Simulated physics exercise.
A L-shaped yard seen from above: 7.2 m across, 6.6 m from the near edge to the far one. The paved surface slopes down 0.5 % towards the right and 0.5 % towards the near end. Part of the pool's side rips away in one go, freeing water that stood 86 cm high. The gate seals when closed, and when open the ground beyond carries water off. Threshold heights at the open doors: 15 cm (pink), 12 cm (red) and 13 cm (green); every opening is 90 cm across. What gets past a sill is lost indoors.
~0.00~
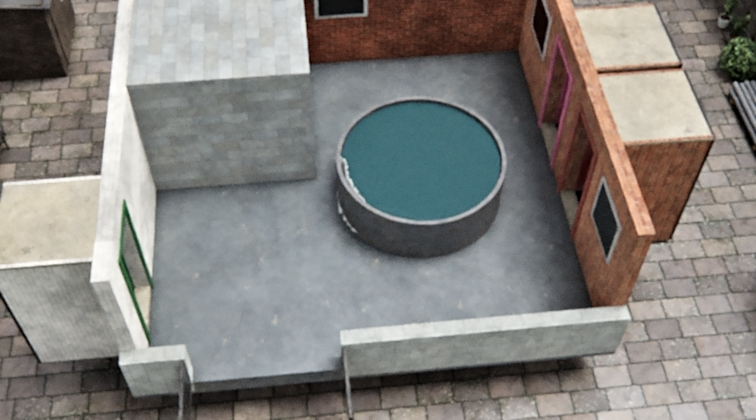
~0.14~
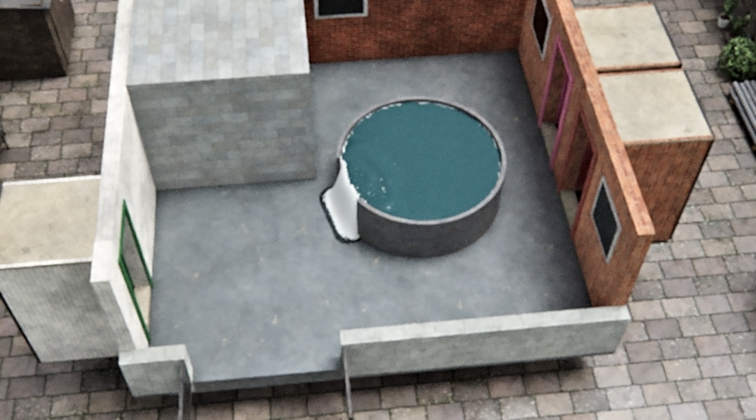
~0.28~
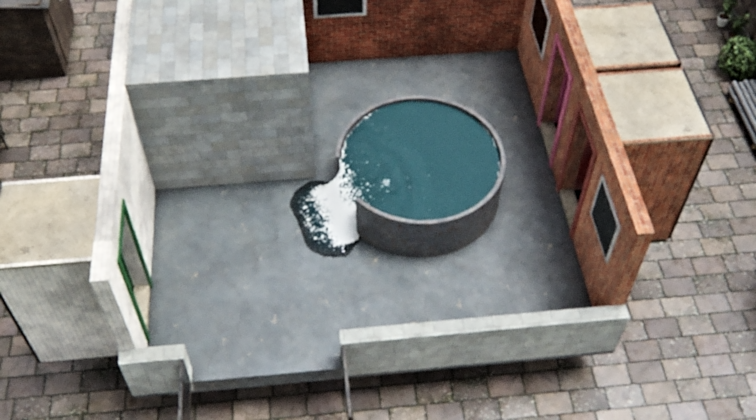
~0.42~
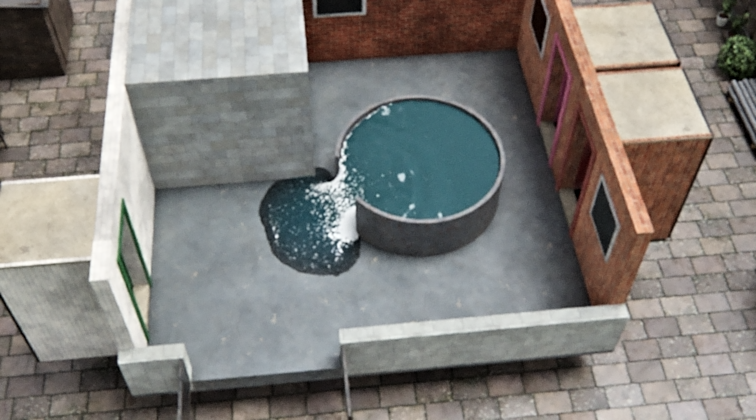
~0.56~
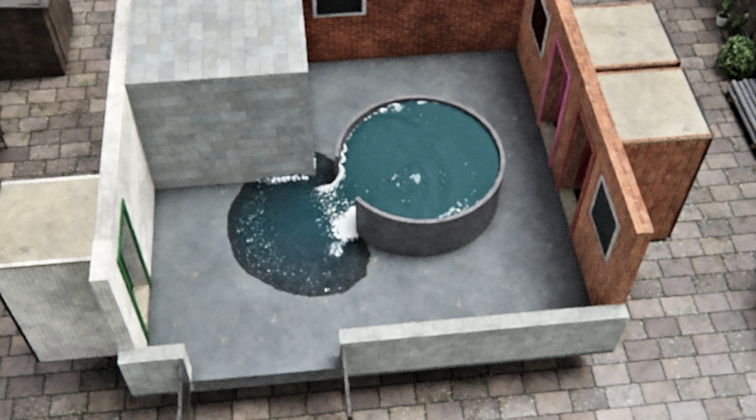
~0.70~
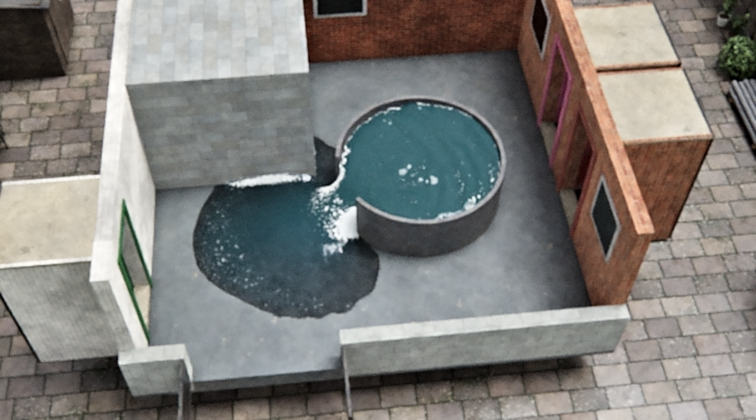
In a walled grey yard, teal water bursts from the left side of a round pool and spreads leftward across the floor.
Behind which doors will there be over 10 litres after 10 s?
Within that time: At the pink door it keeps below the limit; at the red door it does not reach the limit; at the green door it passes the limit.
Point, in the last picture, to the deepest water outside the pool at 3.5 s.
Near (147, 371).
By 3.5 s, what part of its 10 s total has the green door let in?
Some 40 per cent by then.
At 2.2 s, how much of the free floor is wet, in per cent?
About 40 per cent.
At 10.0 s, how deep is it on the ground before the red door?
Some 4.5 cm.
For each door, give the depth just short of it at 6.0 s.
Depths in cm: Pink 0, red 0, green 23.
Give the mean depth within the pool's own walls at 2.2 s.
Roughly 55 cm on average.
After 1.4 s water covers 40 % of the floor and is deepest (48 cm) near (342, 216); pink door not reached, red door not reached, green door 25 cm at the sill, 8 L in.
After 2.2 s water covers 40 % of the floor and is deepest (47 cm) near (147, 371); pink door not reached, red door not reached, green door 30 cm at the sill, 59 L in.
After 3.5 s water covers 40 % of the floor and is deepest (42 cm) near (147, 371); pink door not reached, red door not reached, green door 28 cm at the sill, 161 L in.
After 6.0 s water covers 50 % of the floor and is deepest (27 cm) near (147, 371); pink door not reached, red door not reached, green door 23 cm at the sill, 321 L in.
After 10.0 s water covers 80 % of the floor and is deepest (18 cm) near (147, 371); pink door not reached, red door 4 cm at the sill, 0 L in, green door 16 cm at the sill, 389 L in.
